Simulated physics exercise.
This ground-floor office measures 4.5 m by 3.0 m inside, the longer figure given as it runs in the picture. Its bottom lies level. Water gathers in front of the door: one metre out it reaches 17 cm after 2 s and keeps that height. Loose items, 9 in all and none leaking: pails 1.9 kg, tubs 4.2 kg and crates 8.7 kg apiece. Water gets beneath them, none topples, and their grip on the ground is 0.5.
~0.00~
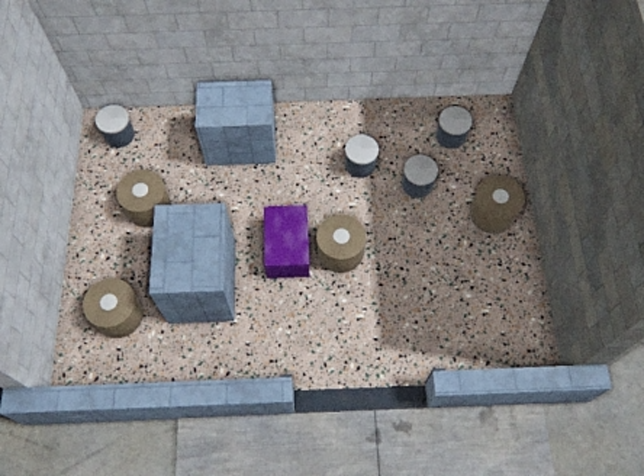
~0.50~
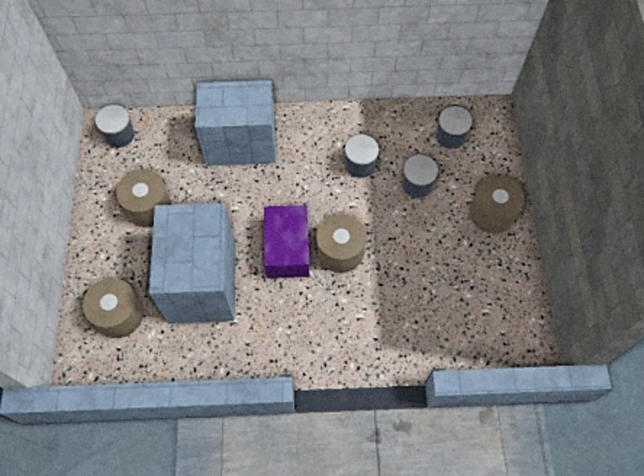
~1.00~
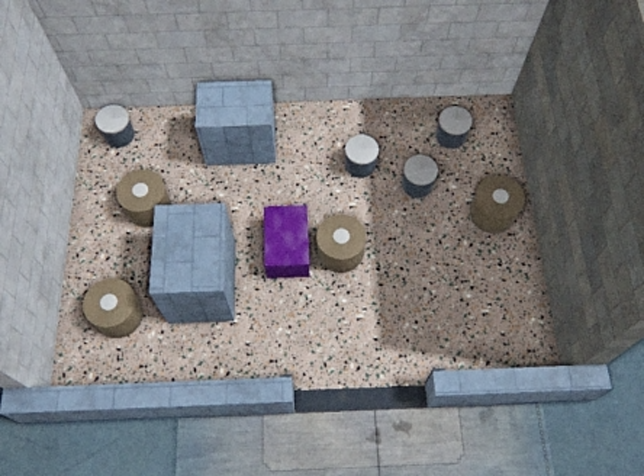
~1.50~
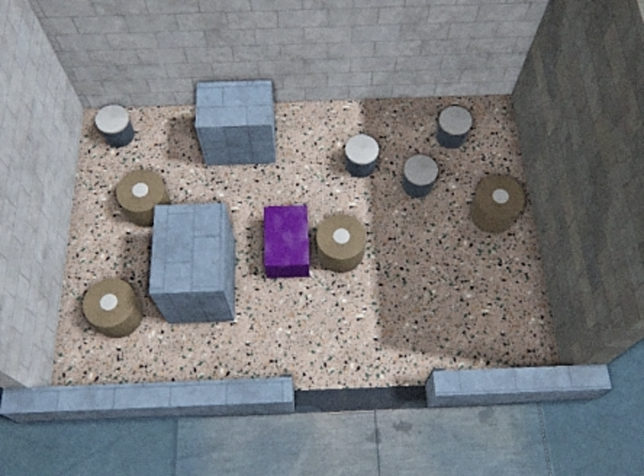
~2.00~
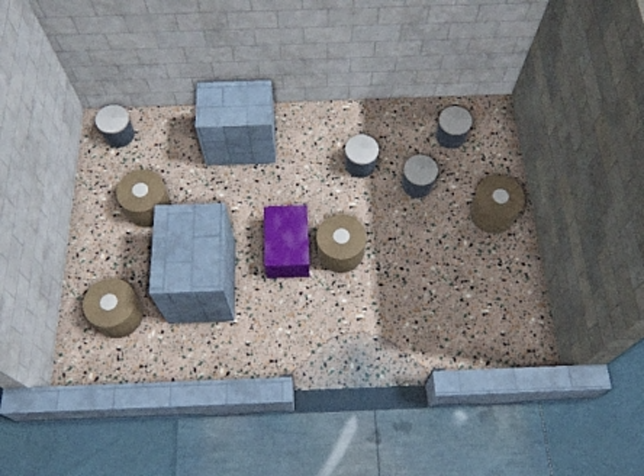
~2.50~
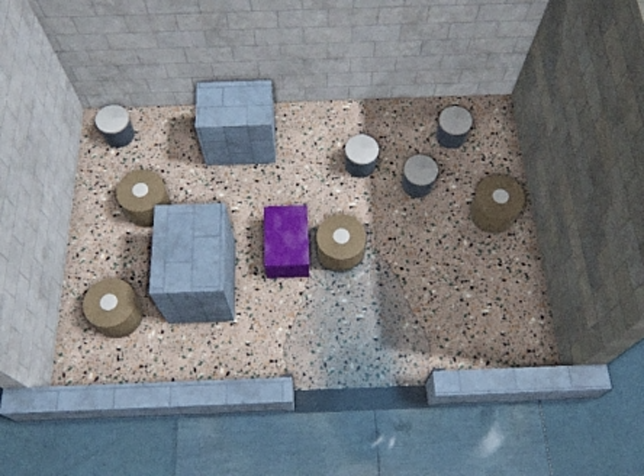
Water spreading across the pavement outside a walled room, then seeping through the door gap onto the speckled floor among unmoving crates and tubs.
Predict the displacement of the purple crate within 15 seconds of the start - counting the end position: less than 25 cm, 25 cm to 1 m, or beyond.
The purple crate travels far.
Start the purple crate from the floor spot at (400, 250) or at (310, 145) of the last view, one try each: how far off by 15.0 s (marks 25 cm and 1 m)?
In turn: It is nudged along; it ends far away.
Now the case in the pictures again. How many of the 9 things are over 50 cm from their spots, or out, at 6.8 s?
I count 6.
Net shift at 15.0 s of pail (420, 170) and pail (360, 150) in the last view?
In that order: 150 cm, 200 cm.
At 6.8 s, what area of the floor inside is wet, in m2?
About 12.0 m2.
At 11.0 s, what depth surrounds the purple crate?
Roughly 6 cm.
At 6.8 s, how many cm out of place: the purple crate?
About 140 cm.
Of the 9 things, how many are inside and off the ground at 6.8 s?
6 of them.
After 3.5 s the purple crate is near (261, 212), 0.3 m from its start, aground; 0 afloat.
After 6.8 s the purple crate is near (147, 194), 1.4 m from its start, aground; 6 afloat.
After 11.0 s the purple crate is near (123, 312), 1.6 m from its start, afloat; 9 afloat.
After 15.0 s the purple crate is near (123, 311), 1.6 m from its start, afloat; 9 afloat.
